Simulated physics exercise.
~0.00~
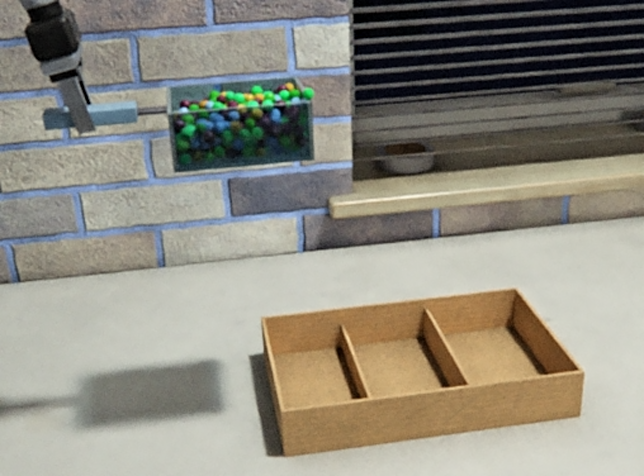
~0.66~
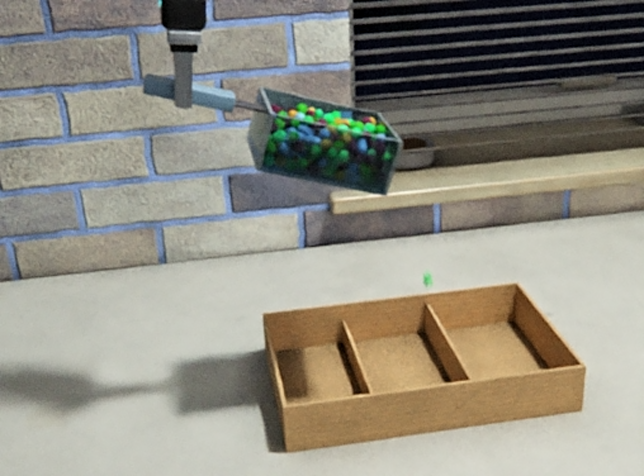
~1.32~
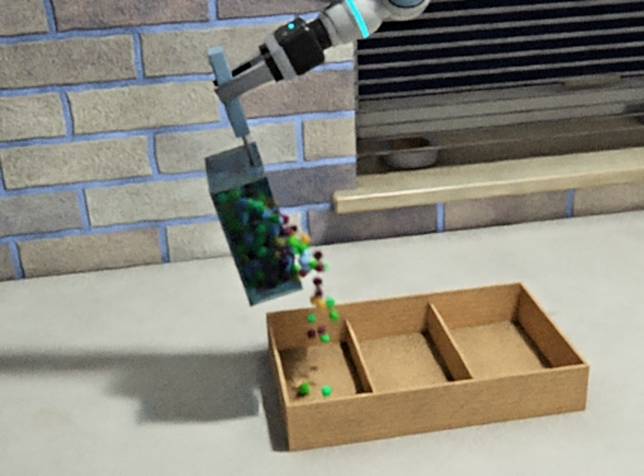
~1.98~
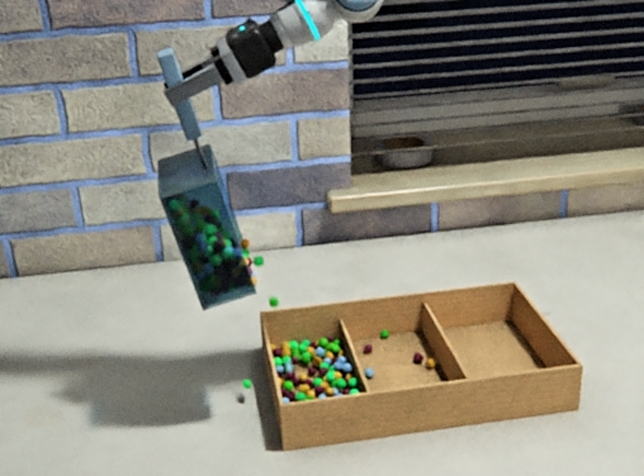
We see a robot arm carry a box of small colourful balls toward a divided wooden crate, tip it steeply and pour some into the left section, with a few landing in the middle and beside the crate, while many remain in the box.
